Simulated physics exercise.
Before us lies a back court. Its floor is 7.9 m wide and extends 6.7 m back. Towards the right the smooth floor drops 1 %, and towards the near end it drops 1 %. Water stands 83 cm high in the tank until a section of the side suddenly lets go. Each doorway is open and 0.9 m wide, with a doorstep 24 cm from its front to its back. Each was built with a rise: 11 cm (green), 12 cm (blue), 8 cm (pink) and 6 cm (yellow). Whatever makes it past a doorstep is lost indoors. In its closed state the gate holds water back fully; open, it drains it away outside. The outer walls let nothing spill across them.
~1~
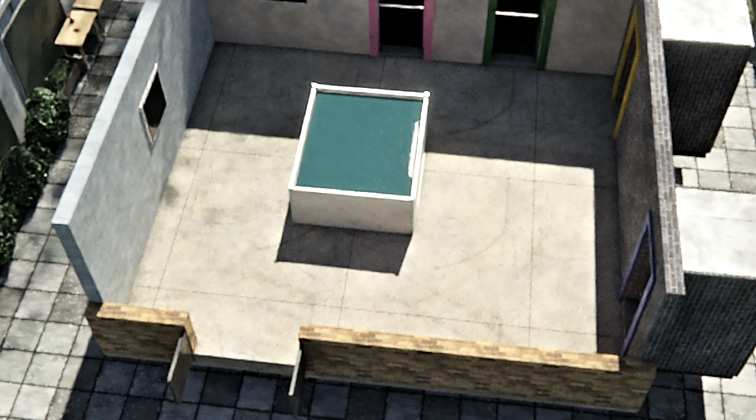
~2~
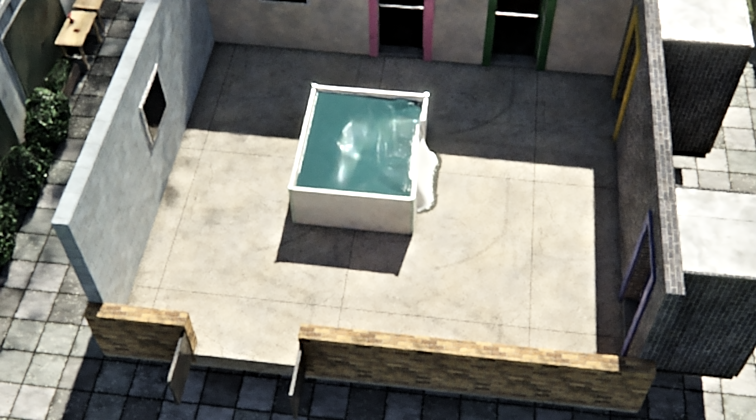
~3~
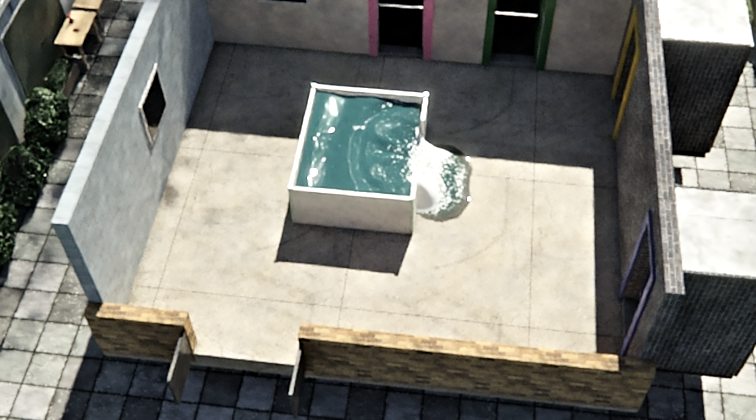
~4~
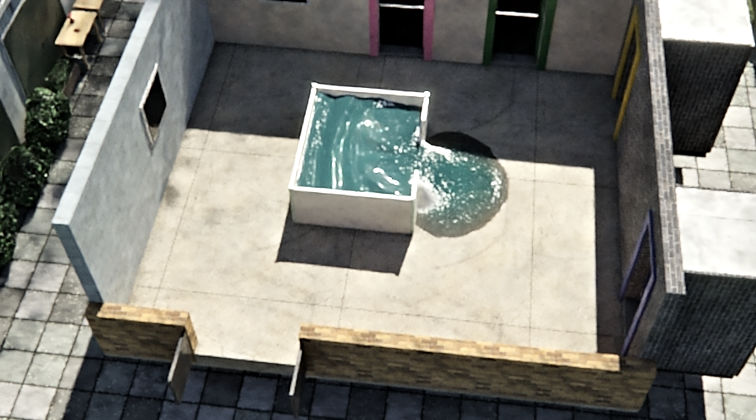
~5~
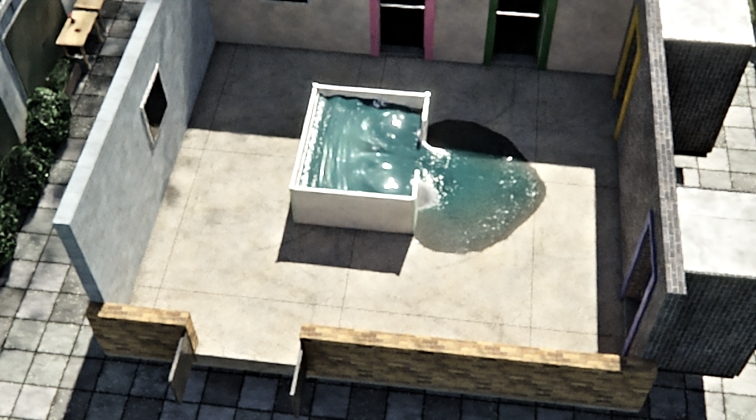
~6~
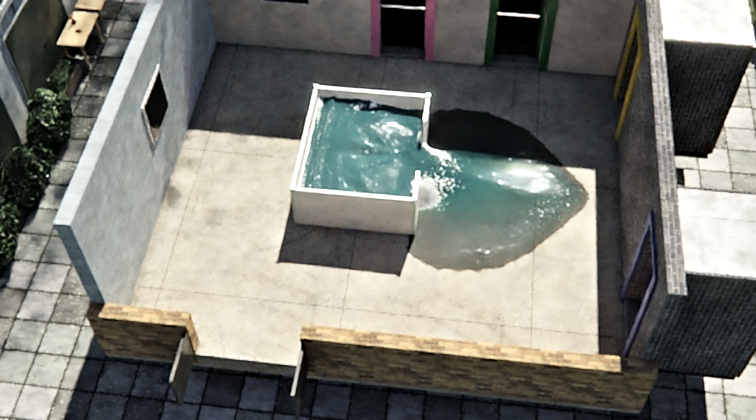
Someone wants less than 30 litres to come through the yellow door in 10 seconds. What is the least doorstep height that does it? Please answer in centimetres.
It needs to be around 19 cm high.
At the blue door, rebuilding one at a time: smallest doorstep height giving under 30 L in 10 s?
The blue one would have to be about 17 cm high.
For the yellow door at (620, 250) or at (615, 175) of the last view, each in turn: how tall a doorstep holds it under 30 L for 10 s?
You'd want about 26 cm there first, then about 29 cm.
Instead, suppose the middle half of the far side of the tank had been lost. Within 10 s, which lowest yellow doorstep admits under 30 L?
A minimum of about 12.0 cm.
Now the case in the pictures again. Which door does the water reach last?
Last in order comes the pink door.
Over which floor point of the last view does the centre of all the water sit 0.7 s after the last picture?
(418, 182) or so.
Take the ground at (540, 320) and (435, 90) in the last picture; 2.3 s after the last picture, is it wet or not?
Note: Point one reached; point two not yet reached.
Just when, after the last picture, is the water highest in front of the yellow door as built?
The level tops out near 1.0 seconds.
Then, 0.7 s after the last picture water covers 30 % of the floor, deepest (46 cm) near (426, 182); 9 cm at the yellow door, 0 litres in over its 6 cm doorstep.
Then, 2.3 s after the last picture water covers 35 % of the floor, deepest (38 cm) near (617, 376); 19 cm at the yellow door, 94 litres in over its 6 cm doorstep.
Then, 9.3 s after the last picture water covers 95 % of the floor, deepest (14 cm) near (606, 385); 8 cm at the yellow door, 290 litres in over its 6 cm doorstep.
At the yellow door as built, the water peaked near 21 cm, 1.1 s after the last picture.
Run again over the same 10 s with other heights there, 48 litres in over 17 cm, 8 litres over 23 cm. The limit of 30 litres is kept from about 19 cm up.
